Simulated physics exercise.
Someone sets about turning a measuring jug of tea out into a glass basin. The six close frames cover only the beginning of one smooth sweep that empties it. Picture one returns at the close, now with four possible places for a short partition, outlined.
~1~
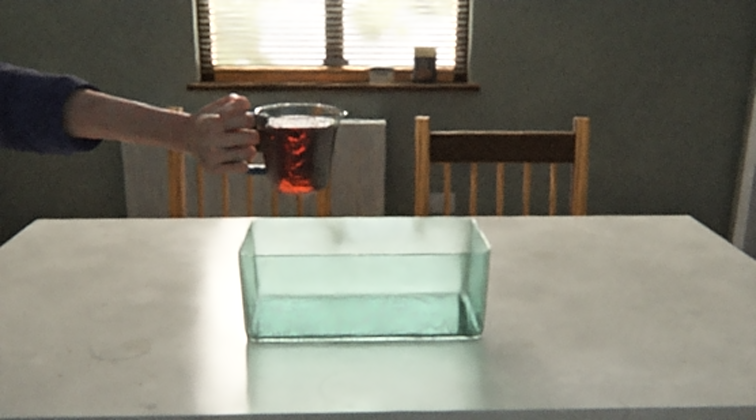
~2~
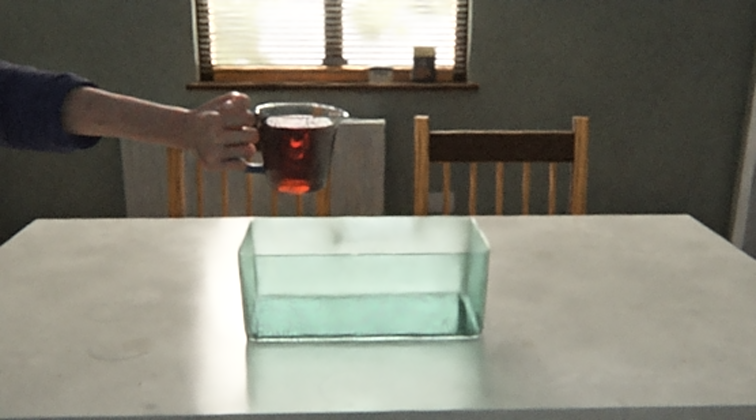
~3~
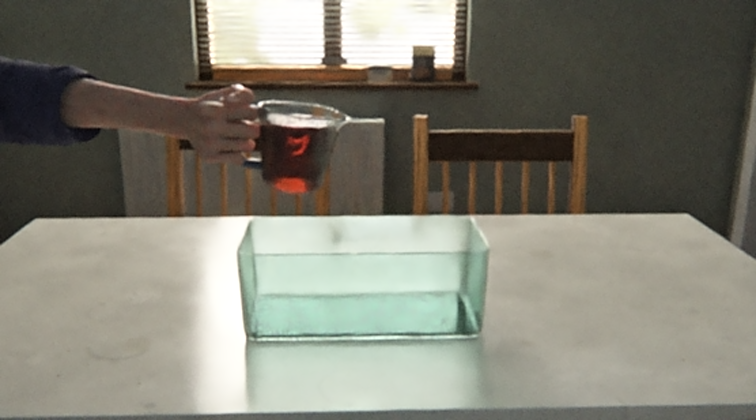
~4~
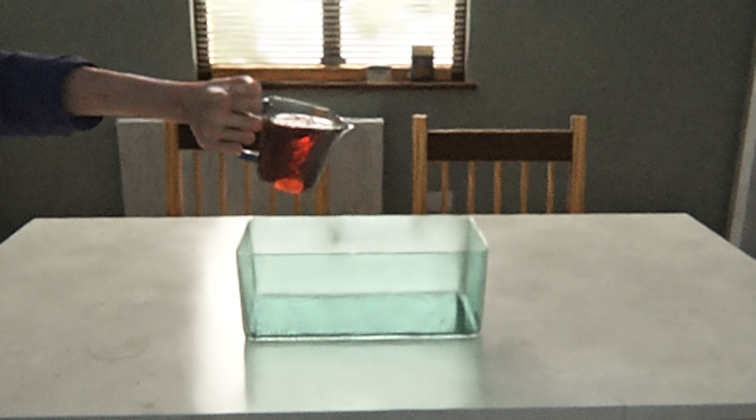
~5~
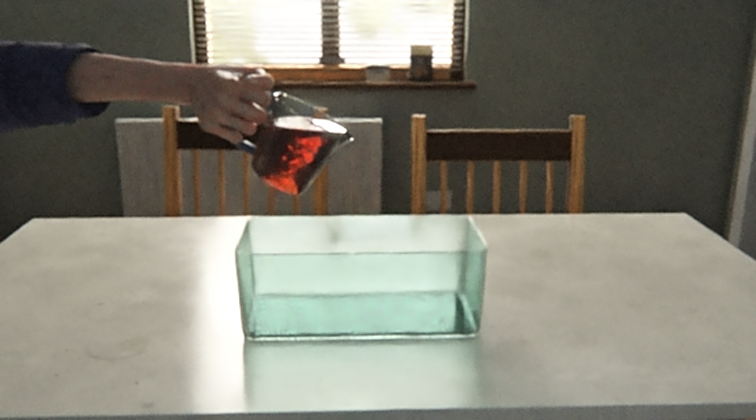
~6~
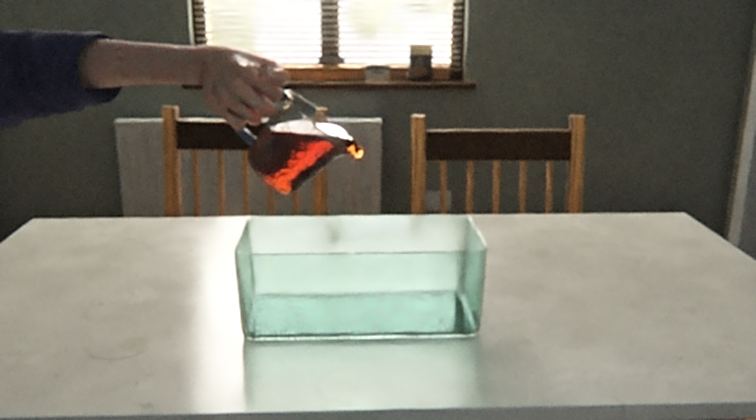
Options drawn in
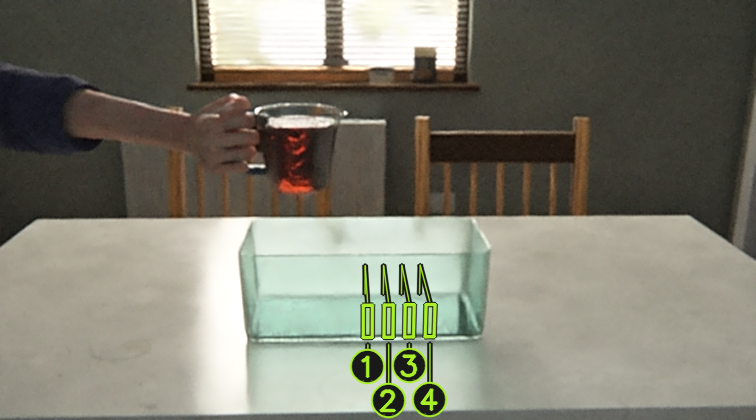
A hand tilts a glass jug of reddish-brown tea rightward until liquid reaches past its lip.
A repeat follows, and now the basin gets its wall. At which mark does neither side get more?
Best: 2.
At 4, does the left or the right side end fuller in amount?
The left side.
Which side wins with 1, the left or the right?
The right one.
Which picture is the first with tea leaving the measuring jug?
In picture 6.
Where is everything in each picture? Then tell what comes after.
In the first picture, upright, lip at (345, 113); basin from (245, 338) to (483, 335); nothing has left yet.
In the second picture, upright, lip at (346, 115); nothing has left yet.
In the third picture, tipped about 8°, lip at (348, 119); nothing has left yet.
In the fourth picture, tipped about 17°, lip at (351, 127); nothing has left yet.
In the fifth picture, tipped about 29°, lip at (353, 139); nothing has left yet.
In the sixth picture, tipped about 42°, lip at (353, 152); tea is over the lip, down to (358, 154).
In lime, 1 at (367, 344); 2 at (388, 344); 3 at (409, 343); 4 at (429, 343).
With 1, about 5 % ends left of the wall and 94 % right of it.
With 2, about 44 % ends left of the wall and 54 % right of it.
With 3, about 88 % ends left of the wall and 11 % right of it.
With 4, about 93 % ends left of the wall and 5 % right of it.
